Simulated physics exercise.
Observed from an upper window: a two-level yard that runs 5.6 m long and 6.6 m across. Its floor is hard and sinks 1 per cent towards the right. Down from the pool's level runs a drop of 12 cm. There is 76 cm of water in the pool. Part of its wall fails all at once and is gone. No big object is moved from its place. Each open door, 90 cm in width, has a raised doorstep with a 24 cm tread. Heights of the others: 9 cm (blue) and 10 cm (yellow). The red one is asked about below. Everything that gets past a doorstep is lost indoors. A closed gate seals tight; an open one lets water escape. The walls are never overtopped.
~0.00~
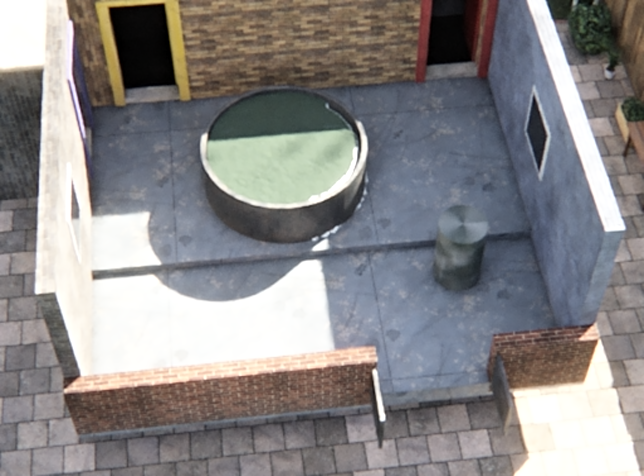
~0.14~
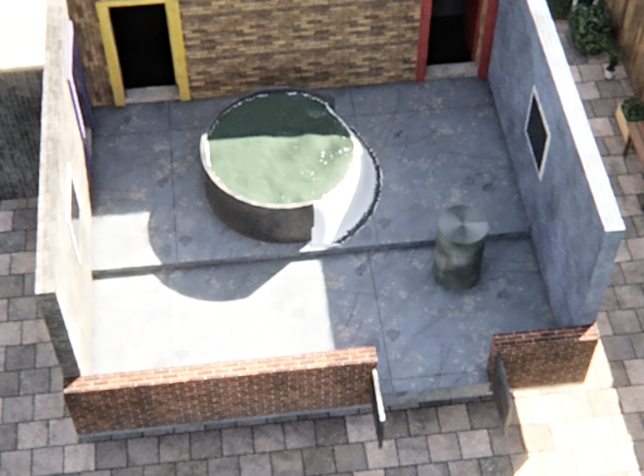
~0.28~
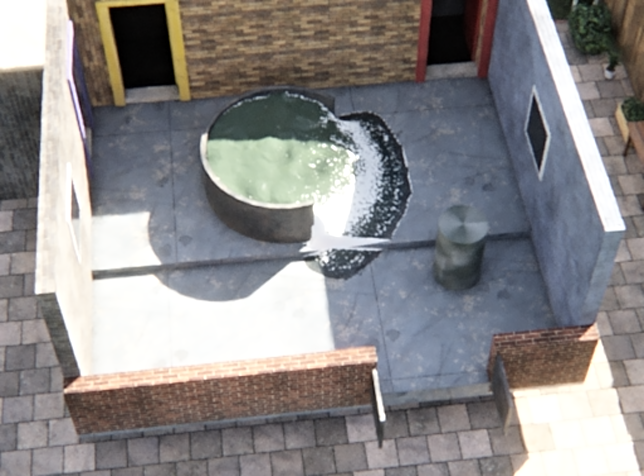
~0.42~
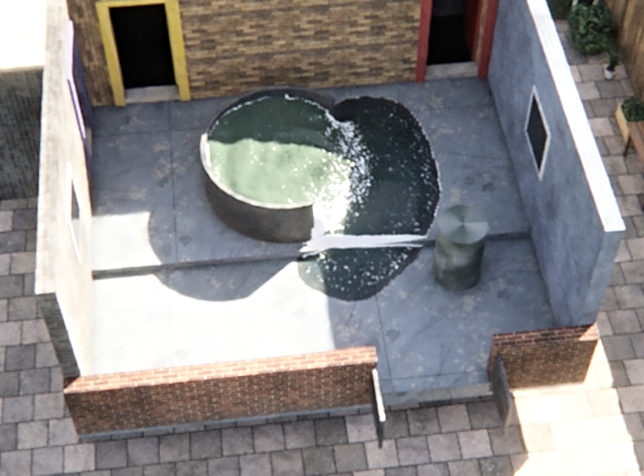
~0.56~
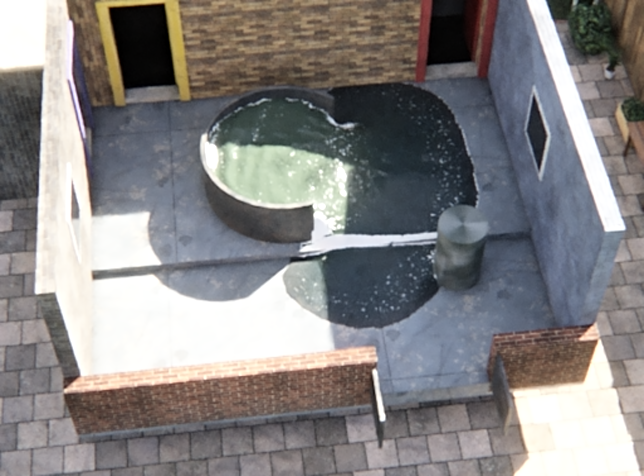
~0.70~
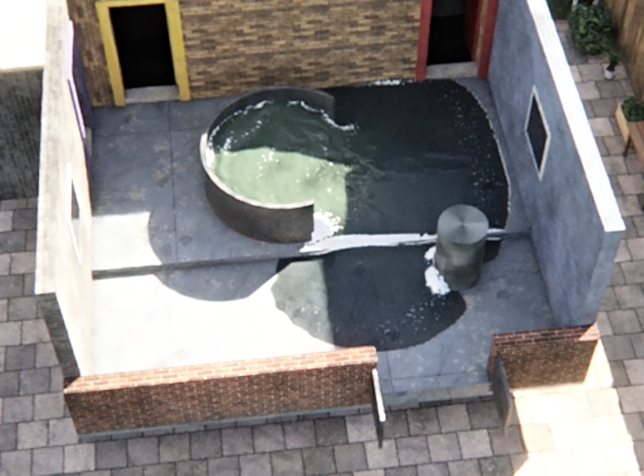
Green water burst through the right side of a round pool in a walled yard, spread across the floor toward the right wall, and poured over a low step, lapping around a short grey cylinder.
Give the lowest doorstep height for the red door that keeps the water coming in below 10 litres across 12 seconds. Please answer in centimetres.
I would say about 27 cm.
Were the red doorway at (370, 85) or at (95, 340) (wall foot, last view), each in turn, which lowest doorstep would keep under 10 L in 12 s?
11.0 and 12.5 cm.
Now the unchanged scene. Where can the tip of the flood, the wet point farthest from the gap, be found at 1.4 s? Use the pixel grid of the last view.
In the last picture, around (559, 360).
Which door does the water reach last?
The blue one comes last.
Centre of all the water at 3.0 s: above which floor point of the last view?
(422, 208).
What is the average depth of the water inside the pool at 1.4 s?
On average, around 35 cm.
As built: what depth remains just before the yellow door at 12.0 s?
Some 3.5 cm.
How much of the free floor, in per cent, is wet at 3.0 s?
Near 50 per cent is wet.
After 1.4 s water covers 45 % of the floor, deepest (45 cm) near (525, 240); 20 cm at the red door, 5 litres in over its 10 cm doorstep.
After 3.0 s water covers 50 % of the floor, deepest (41 cm) near (559, 360); 24 cm at the red door, 127 litres in over its 10 cm doorstep.
After 12.0 s water covers 100 % of the floor, deepest (16 cm) near (426, 278); 4 cm at the red door, 231 litres in over its 10 cm doorstep.
At the red door as built, the water arrived by 0.8 s and peaked near 26 cm at 2.0 s.
With a doorstep of 23 cm, 24 litres would have come in within the 12 s; with 31 cm, 4 litres. So under 10 litres takes about 27 cm.
